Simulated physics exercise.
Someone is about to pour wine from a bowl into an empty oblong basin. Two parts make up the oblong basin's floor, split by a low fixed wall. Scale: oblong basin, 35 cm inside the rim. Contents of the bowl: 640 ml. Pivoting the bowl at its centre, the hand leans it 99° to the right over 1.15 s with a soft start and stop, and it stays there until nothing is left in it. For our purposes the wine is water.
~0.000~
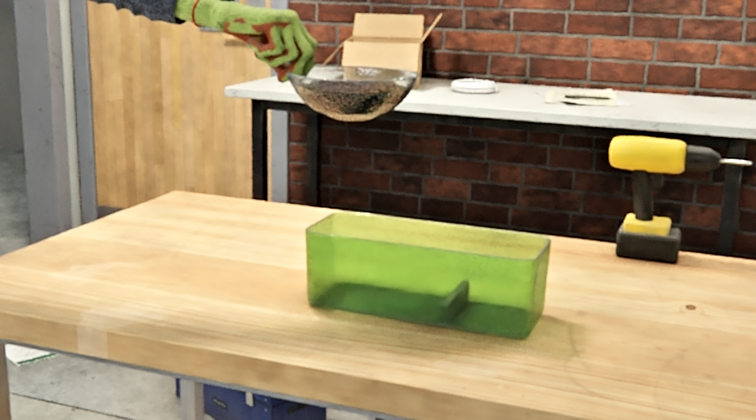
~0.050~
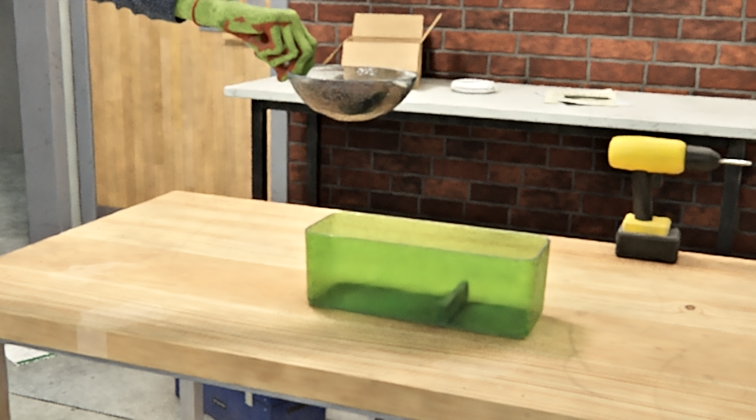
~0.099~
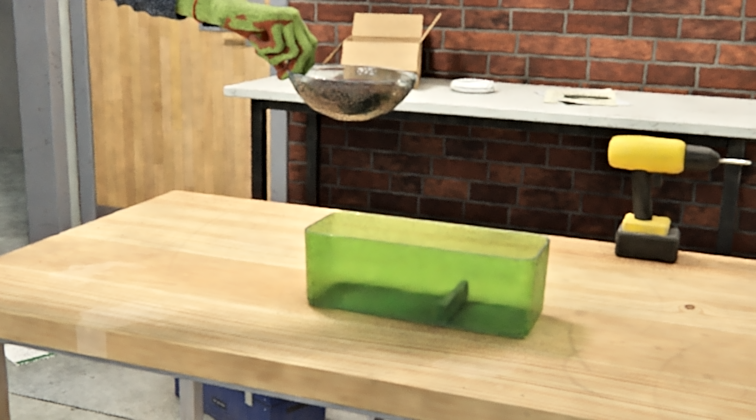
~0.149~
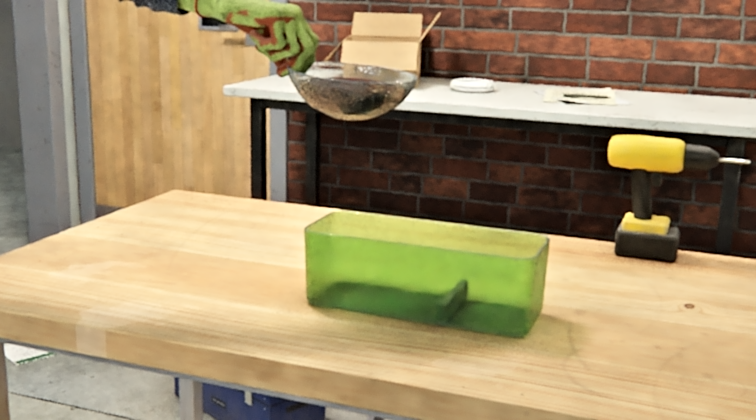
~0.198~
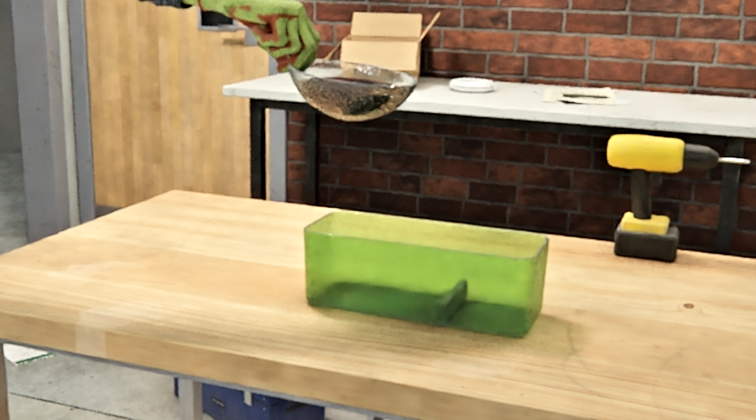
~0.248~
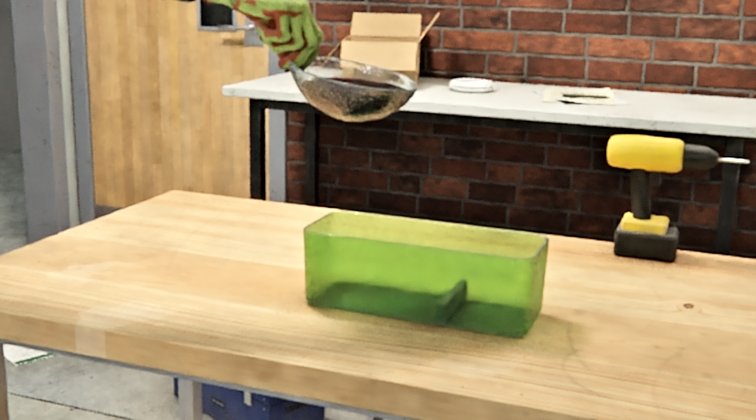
At a wooden workbench, a gloved hand slowly tilts a clear bowl slightly to the right.
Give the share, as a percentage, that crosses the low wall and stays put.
Around 43 %.
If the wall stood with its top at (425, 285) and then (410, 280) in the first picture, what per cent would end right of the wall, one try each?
First try about 70 %, second try about 85 %.
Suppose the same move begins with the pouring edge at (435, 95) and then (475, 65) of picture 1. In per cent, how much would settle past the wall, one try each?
The first try gives 55 percent and the second 60 percent.
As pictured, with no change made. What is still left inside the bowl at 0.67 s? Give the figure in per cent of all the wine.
Portion remaining: Approx. 32 per cent.
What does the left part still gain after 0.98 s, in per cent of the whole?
3 %.
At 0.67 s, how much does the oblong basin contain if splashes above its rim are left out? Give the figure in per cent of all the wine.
Near 18 in a hundred.
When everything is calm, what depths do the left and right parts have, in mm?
Final reading - left some 14 mm, right some 18 mm.
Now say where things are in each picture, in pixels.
In the first frame, tilt 0°; pouring edge (414, 79); surface from (303, 83) to (407, 91); the oblong basin's rim runs from (320, 222) to (544, 250); the wall's top is at (455, 293).
In the second frame, tilt 0°; pouring edge (413, 79); surface from (303, 83) to (407, 91).
In the third frame, tilt 2°; pouring edge (413, 80); surface from (302, 82) to (407, 92).
In the fourth frame, tilt 4°; pouring edge (413, 82); surface from (303, 80) to (407, 93).
In the fifth frame, tilt 7°; pouring edge (413, 86); surface from (304, 80) to (408, 93).
In the sixth frame, tilt 11°; pouring edge (413, 91); surface from (306, 80) to (409, 95).
After 0.67 s the tilt is 62° and 32 per cent is still to pour, 8 is left of the wall and 9 right of it.
After 0.98 s the tilt is 94° and 0 per cent is still to pour, 53 is left of the wall and 42 right of it.
After 1.30 s the tilt is 99° and 0 per cent is still to pour, 56 is left of the wall and 42 right of it.
After 1.65 s the tilt is 99° and 0 per cent is still to pour, 56 is left of the wall and 43 right of it.
In the end 56 per cent lies left of the wall, 43 right of it and 2 outside.
